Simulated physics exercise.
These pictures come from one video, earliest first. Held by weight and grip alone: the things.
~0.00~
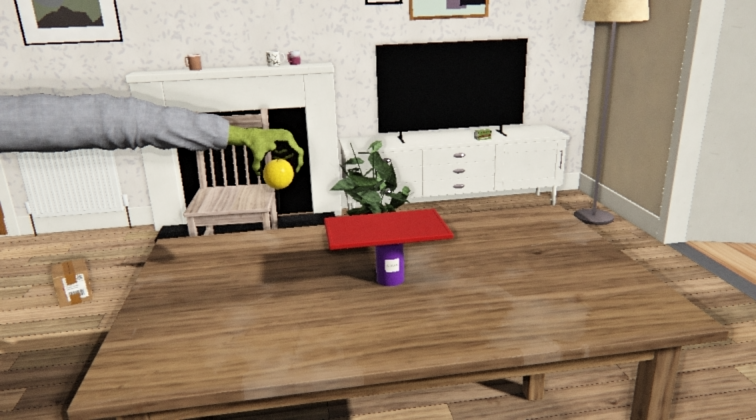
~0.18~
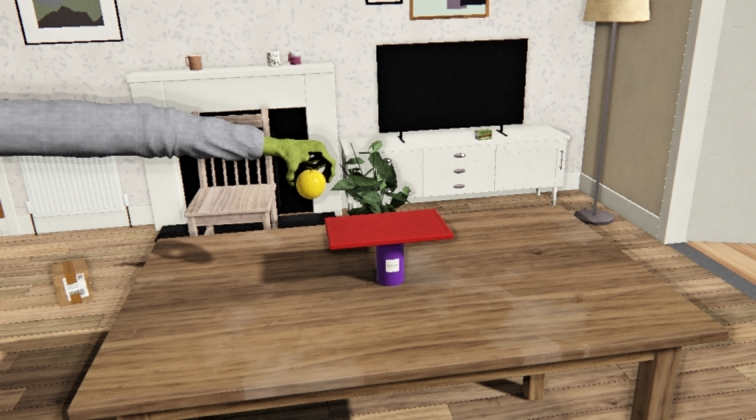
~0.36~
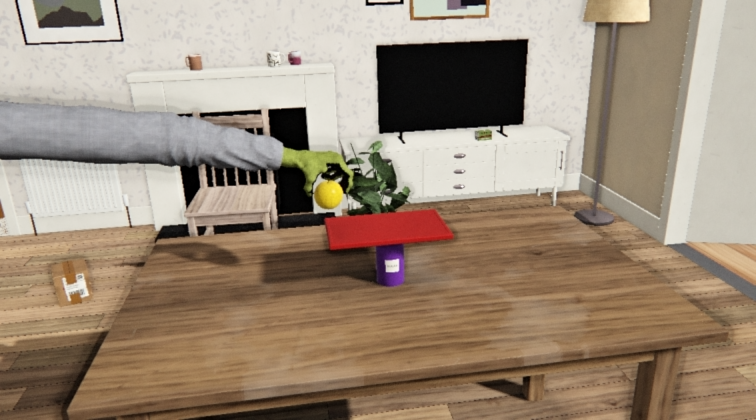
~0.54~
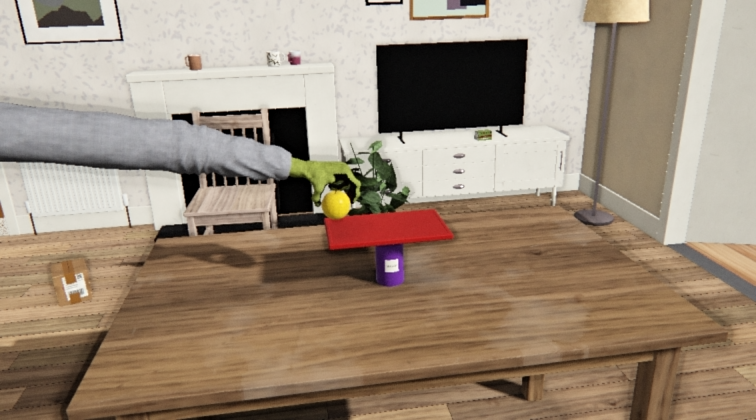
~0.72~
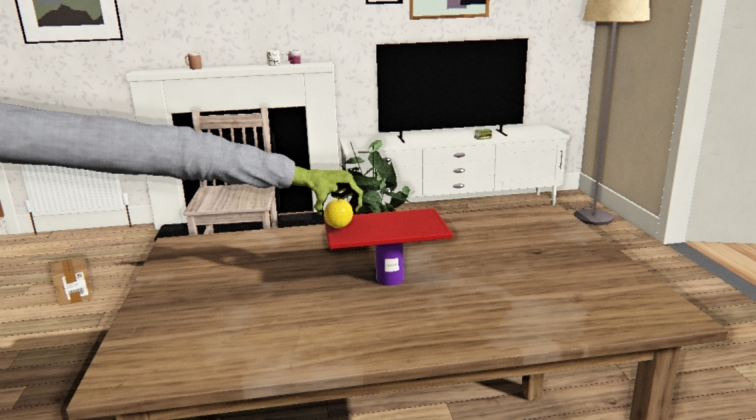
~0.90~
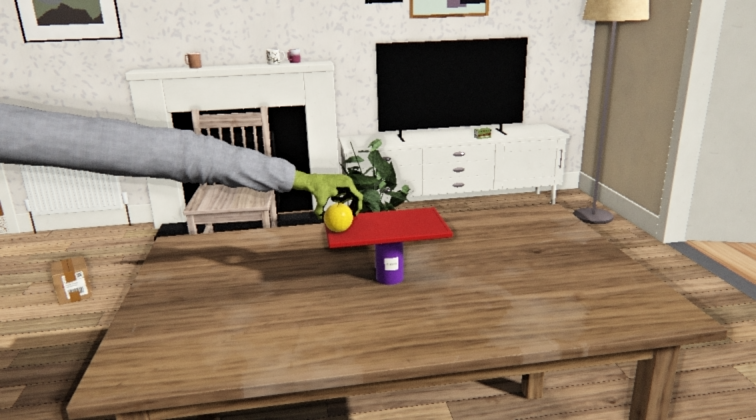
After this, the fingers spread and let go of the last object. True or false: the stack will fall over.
True.
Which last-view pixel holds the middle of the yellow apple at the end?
It finishes at about (333, 275).
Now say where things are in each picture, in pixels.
In the first frame, coming down; yellow apple (278, 174); red lid (386, 228).
In the second frame, coming down; yellow apple (311, 184); red lid (386, 228).
In the third frame, coming down; yellow apple (328, 195); red lid (386, 228).
In the fourth frame, coming down; yellow apple (336, 205); red lid (386, 228).
In the fifth frame, coming down; yellow apple (338, 213); red lid (386, 227).
In the sixth frame, set down, still held; yellow apple (338, 218); red lid (386, 226).
By 1.30 s, yellow apple now fallen; red lid tilted by 71°.
By 1.40 s, red lid on its side.
By 1.80 s, red lid now fallen.
When it is over (2.2 s), fallen, red lid and yellow apple; purple jar as before. End places, in pixels of the last picture, yellow apple near (333, 275). The stack gives way.
